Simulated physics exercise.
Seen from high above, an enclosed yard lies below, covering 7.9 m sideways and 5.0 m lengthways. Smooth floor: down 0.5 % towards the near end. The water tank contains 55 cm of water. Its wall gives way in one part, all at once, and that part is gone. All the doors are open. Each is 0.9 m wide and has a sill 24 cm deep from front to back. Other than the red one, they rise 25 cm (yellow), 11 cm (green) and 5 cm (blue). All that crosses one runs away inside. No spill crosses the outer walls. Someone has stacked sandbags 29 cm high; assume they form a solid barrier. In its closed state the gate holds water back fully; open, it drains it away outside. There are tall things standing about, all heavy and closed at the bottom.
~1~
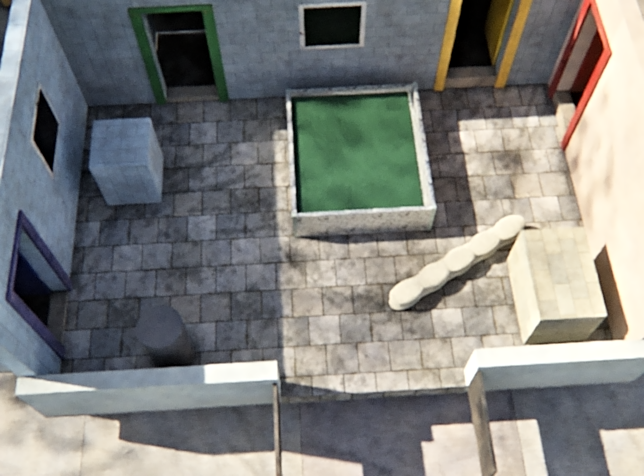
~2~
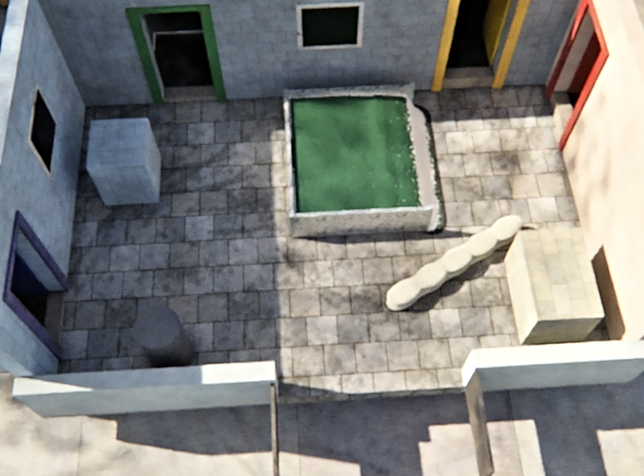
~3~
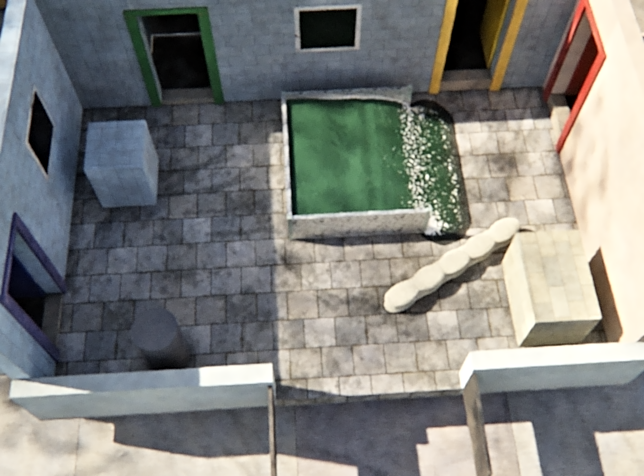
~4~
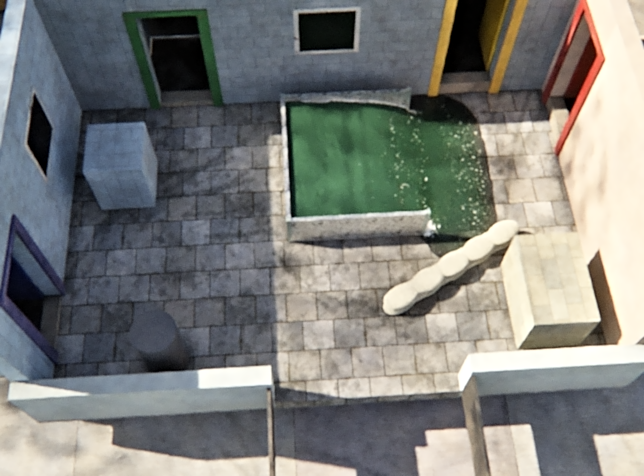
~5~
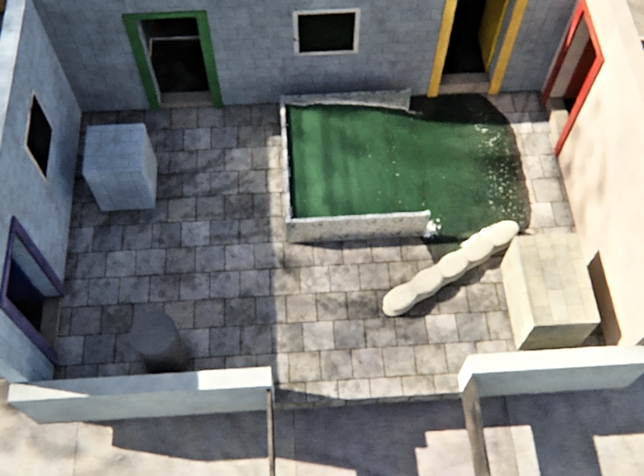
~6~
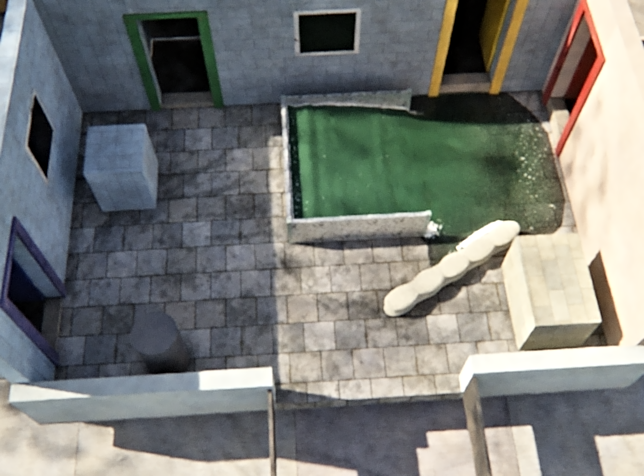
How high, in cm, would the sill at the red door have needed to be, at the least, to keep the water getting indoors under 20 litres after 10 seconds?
About 31 cm.
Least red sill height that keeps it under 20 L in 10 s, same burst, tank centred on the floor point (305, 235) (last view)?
Then roughly 31 cm.
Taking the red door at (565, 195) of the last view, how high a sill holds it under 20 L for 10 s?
Close to 31 cm at the least.
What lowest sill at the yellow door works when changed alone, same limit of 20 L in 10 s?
At the yellow door you'd want roughly 18 cm.
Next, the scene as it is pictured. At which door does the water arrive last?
Last: Blue.
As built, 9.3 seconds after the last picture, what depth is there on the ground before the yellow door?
Lab note: Depth approx. 10.0 cm.
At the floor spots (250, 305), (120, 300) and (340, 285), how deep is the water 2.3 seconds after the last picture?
Depths of roughly 0 cm, 0 cm and 2 cm, in that order.
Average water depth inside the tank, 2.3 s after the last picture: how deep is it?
It averages close to 13 centimetres.
Then, 0.7 s after the last picture water covers 20 % of the floor, deepest (42 cm) near (560, 194); 31 cm at the red door, 2 litres in over its 24 cm sill.
Then, 2.3 s after the last picture water covers 30 % of the floor, deepest (37 cm) near (600, 354); 30 cm at the red door, 66 litres in over its 24 cm sill.
Then, 9.3 s after the last picture water covers 90 % of the floor, deepest (14 cm) near (539, 113); 13 cm at the red door, 74 litres in over its 24 cm sill.
At the red door as built, the water peaked near 39 cm, 1.5 s after the last picture.
With a sill of 28.5 cm, 34 litres would have come in within the 10 s; with 38.5 cm, 1 litre. So under 20 litres takes about 31 cm.
